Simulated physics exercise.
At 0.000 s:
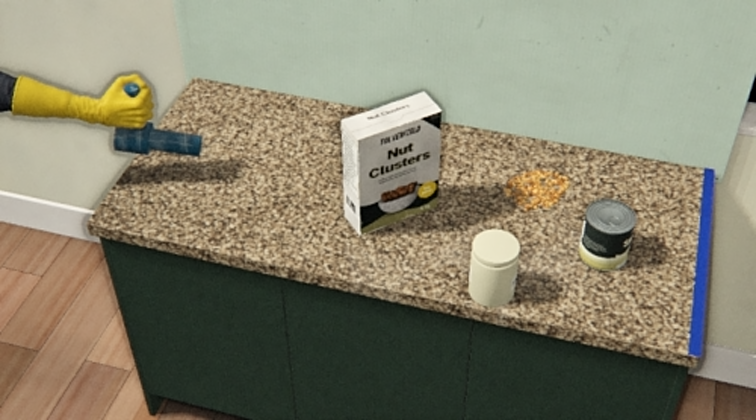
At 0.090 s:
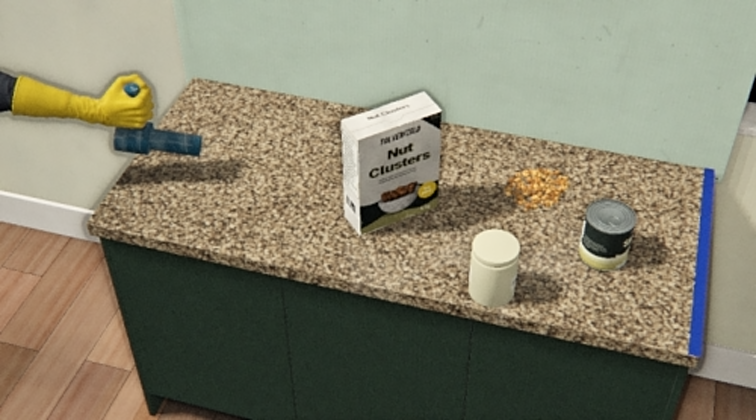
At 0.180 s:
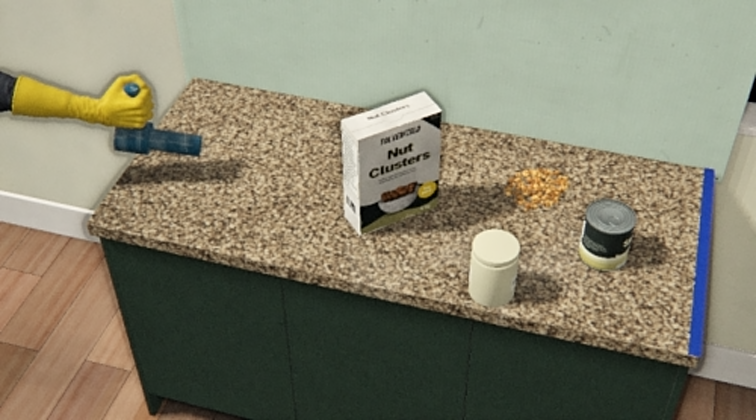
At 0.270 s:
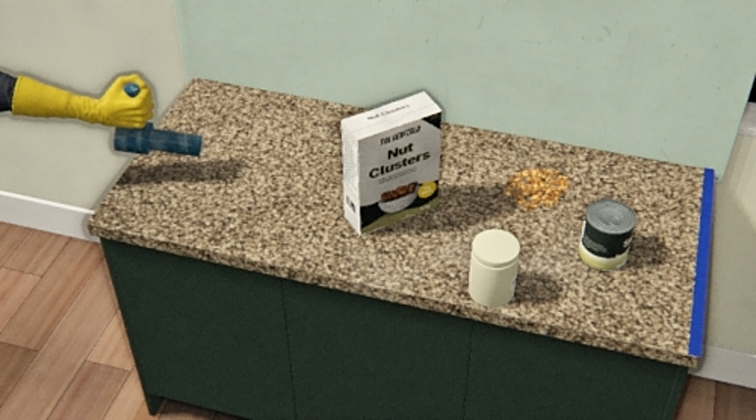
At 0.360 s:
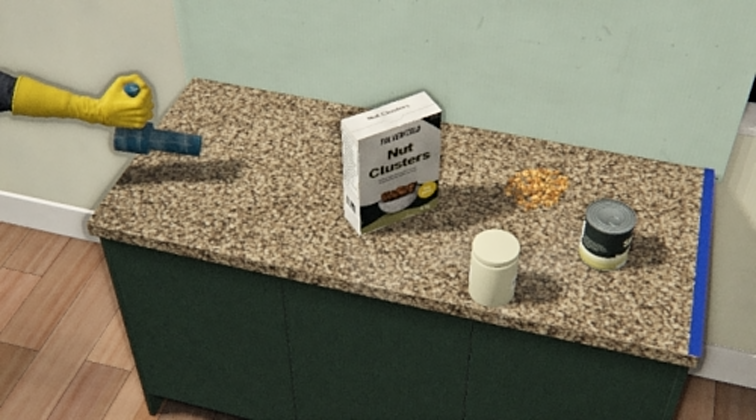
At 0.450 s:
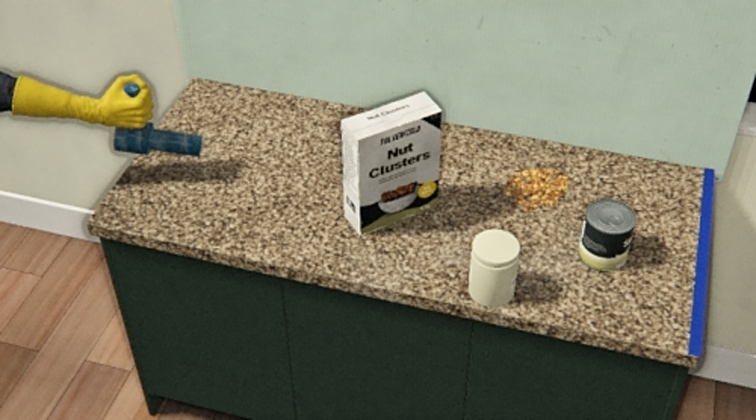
A yellow-gloved hand held a blue hair dryer over the left end of a speckled worktop, while the orange crumbs, nut clusters box, jar and tin all stayed still.
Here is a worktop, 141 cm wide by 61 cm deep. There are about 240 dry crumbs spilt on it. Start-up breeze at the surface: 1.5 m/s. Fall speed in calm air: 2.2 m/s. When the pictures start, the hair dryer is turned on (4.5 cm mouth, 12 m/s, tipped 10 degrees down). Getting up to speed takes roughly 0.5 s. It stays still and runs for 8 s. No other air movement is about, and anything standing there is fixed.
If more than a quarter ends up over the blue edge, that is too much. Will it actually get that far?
Yes, more than a quarter goes over that edge.
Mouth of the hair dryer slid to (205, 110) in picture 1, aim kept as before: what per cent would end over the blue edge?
100 %.
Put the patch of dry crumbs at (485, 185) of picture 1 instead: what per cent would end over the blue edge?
In that setup it'd be around 90 in a hundred.
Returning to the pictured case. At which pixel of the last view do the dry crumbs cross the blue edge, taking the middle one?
Median crossing point, approx. (712, 207).
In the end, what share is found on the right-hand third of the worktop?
It comes out near 5 in a hundred.
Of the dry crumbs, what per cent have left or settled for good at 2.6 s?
The share is roughly 90 %.
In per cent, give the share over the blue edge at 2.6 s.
The share is about 90 percent.
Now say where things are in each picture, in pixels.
In the first frame, the middle of the dry crumbs is near (537, 190), none has stirred yet and the mouth of the hair dryer is at (201, 146).
In the second frame, the middle of the dry crumbs is near (535, 187), none has stirred yet and the blue edge is centred on (708, 255).
In the third frame, the middle of the dry crumbs is near (535, 187), none has stirred yet, the top of a tin is at (611, 216) and the top of a jar is at (496, 246).
In the fourth frame, the middle of the dry crumbs is near (535, 187) and none has stirred yet.
In the fifth frame, the middle of the dry crumbs is near (535, 187) and none has stirred yet.
In the sixth frame, the middle of the dry crumbs is near (535, 187) and none has stirred yet.
After 1.6 s, 15 % are on the move or not yet settled, 90 % are over the blue edge.
After 2.6 s, 8 % are on the move or not yet settled, 92 % are over the blue edge.
After 4.4 s, 8 % are on the move or not yet settled, 92 % are over the blue edge.
After 8.0 s, at the end, 95 % are over the blue edge.
